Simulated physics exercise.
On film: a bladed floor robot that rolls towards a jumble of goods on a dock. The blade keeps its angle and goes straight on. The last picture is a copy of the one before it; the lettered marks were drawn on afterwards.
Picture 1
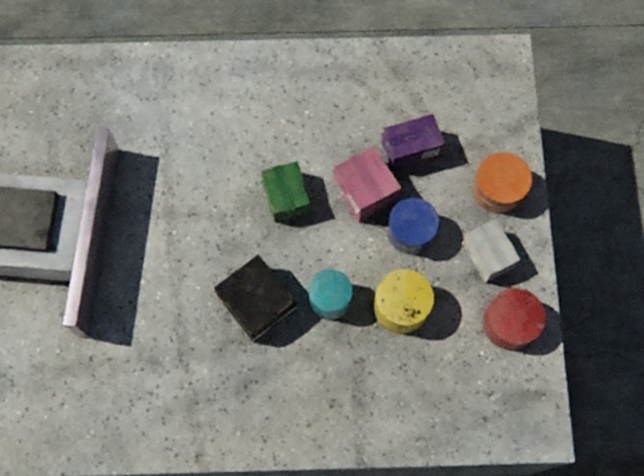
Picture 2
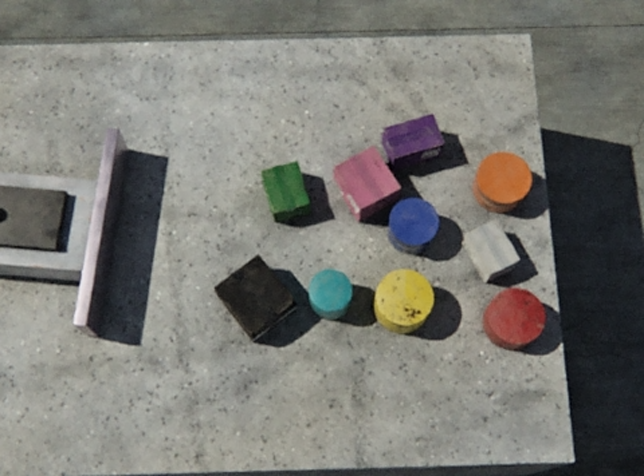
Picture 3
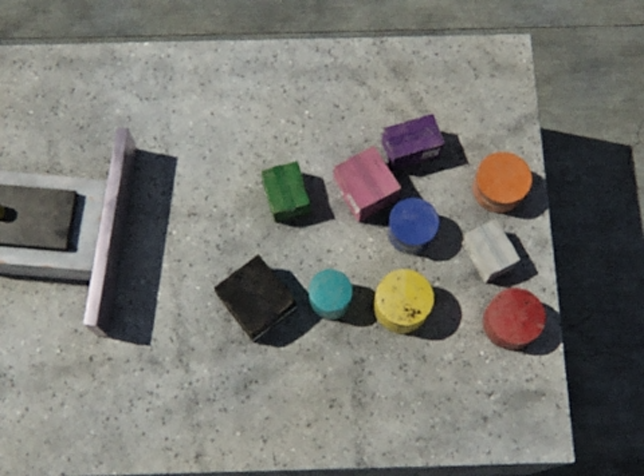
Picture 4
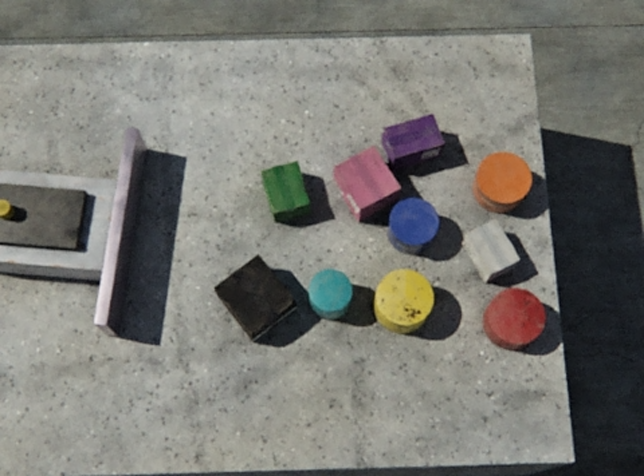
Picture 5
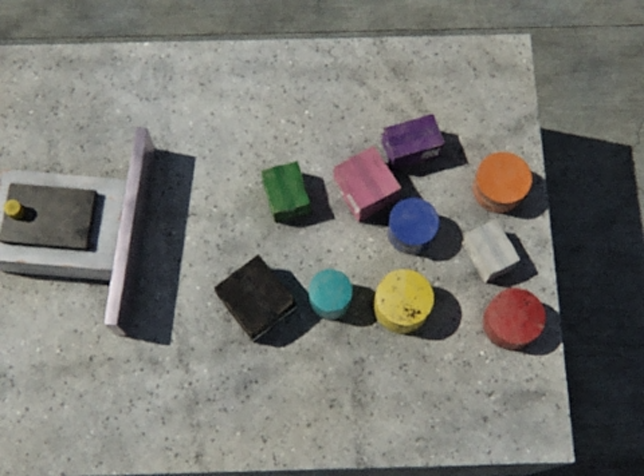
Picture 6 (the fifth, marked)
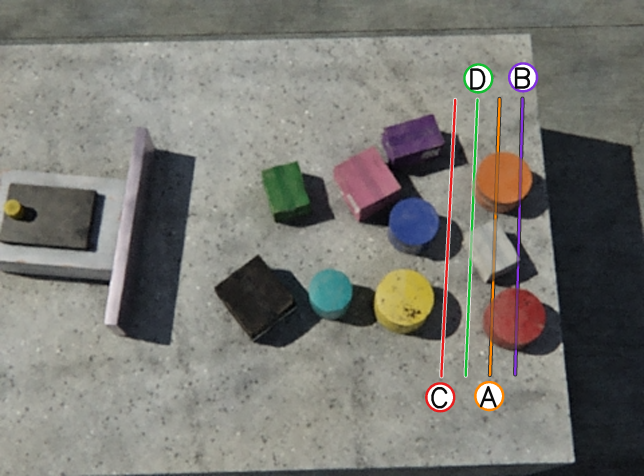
A bladed robot rolls slowly right towards a jumble of colourful parcels, boxes and canisters.
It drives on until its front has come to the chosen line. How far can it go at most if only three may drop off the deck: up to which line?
D.
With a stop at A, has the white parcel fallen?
Yes.
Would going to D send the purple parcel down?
No.
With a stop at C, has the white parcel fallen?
By then, no.
On the marked copy, A at (495, 231); B at (519, 230); C at (449, 232); D at (472, 231).
Taking D. A third of the way, robot (180, 214); black box (292, 306); turquoise canister (341, 293).
Two thirds of the way, robot (305, 211); yellow canister (465, 297); purple parcel (446, 129).
When it is over, robot (403, 209); red canister over the edge; orange pail over the edge; two fallen.
As for the rest, A drops five; B drops five; C is within the limit but short.
